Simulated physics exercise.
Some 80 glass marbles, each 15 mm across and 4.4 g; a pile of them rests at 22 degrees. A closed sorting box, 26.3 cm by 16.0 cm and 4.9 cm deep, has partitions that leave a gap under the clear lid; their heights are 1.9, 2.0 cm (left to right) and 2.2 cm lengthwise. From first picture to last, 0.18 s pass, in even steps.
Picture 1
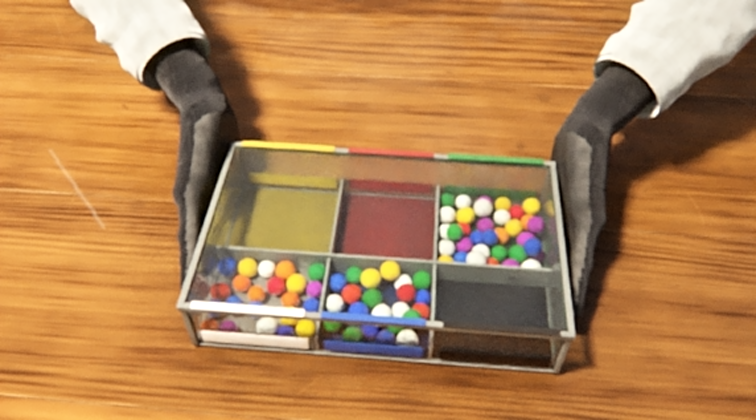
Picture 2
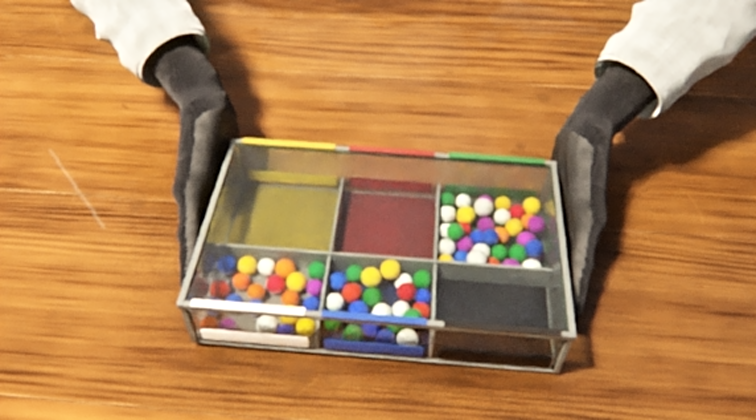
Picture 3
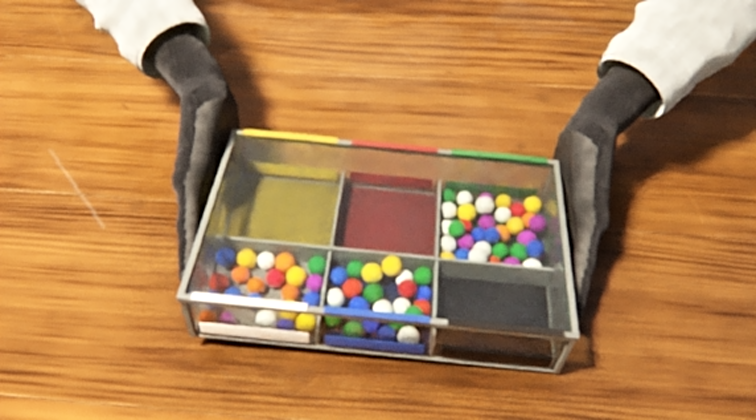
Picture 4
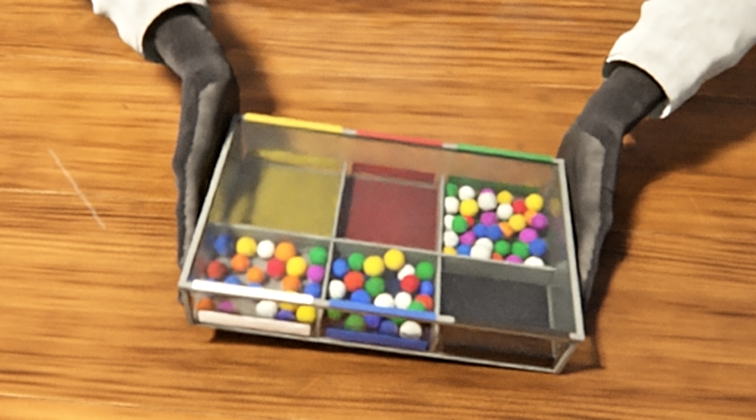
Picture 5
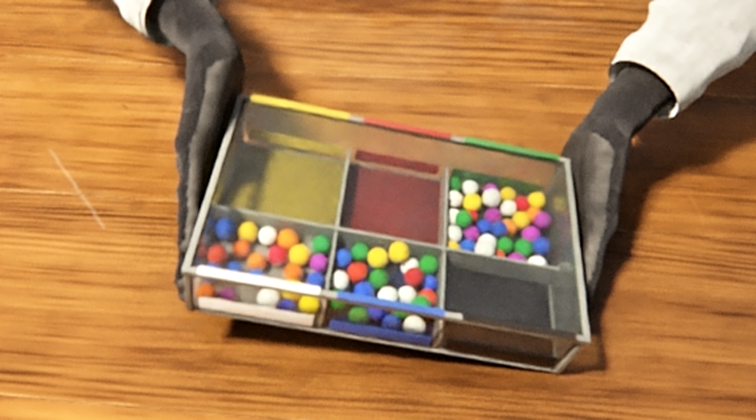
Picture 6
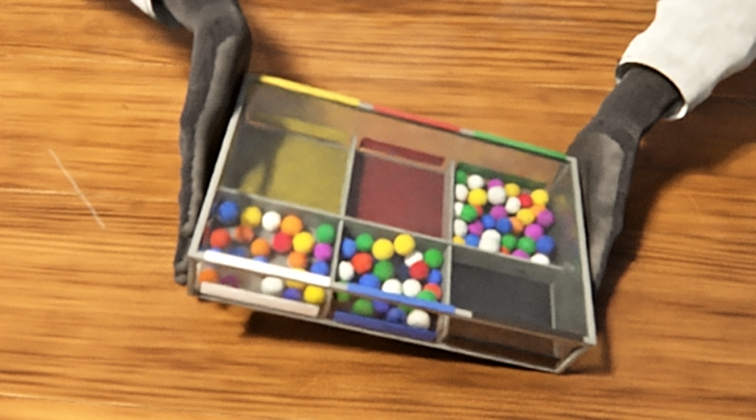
The footage shows two dark-gloved hands holding a clear-lidded, six-compartment box of colourful marbles above a wooden surface, keeping it nearly level at first, then gradually tilting it so the left side rises and the right front corner sits lowest.
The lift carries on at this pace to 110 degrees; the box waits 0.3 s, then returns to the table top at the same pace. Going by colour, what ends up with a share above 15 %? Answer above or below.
Red below, blue below, green above, yellow below, white below, black above.
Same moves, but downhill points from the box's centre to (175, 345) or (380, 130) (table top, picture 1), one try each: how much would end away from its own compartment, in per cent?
Some 65 and 70 per cent.
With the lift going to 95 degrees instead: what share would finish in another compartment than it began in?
Some 60 per cent.
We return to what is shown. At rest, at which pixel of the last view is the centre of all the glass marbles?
At about (498, 298).
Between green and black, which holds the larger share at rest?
It is the black one.
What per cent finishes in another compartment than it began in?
Some 60 per cent.
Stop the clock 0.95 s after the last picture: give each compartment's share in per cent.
Red 0; blue 15; green 40; yellow 0; white 5; black 40.
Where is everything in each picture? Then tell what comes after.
In the first picture, box tilt 0 degrees, front corners at (185, 305) and (568, 333); blue 30 %, green 45 %, white 30 %.
In the second picture, box tilt 1 degrees, front corners at (185, 302) and (569, 334).
In the third picture, box tilt 3 degrees, front corners at (185, 295) and (572, 334).
In the fourth picture, box tilt 6 degrees, front corners at (186, 283) and (577, 336), lowest corner right front.
In the fifth picture, box tilt 11 degrees, front corners at (190, 268) and (583, 338), lowest corner right front.
In the sixth picture, box tilt 15 degrees, front corners at (196, 253) and (589, 340), lowest corner right front; blue 30 %, green 45 %, white 30 %.
Then, 0.95 s after the last picture, tilt 110 degrees; blue 15 %, green 40 %, white 5 %, black 40 %.
Then, 1.58 s after the last picture, tilt 58 degrees; blue 5 %, green 40 %, black 55 %.
Then, 2.25 s after the last picture, tilt 0 degrees; blue 5 %, green 40 %, black 55 %.
In the end, red 0 %, blue 5 %, green 40 %, yellow 0 %, white 0 %, black 55 %.
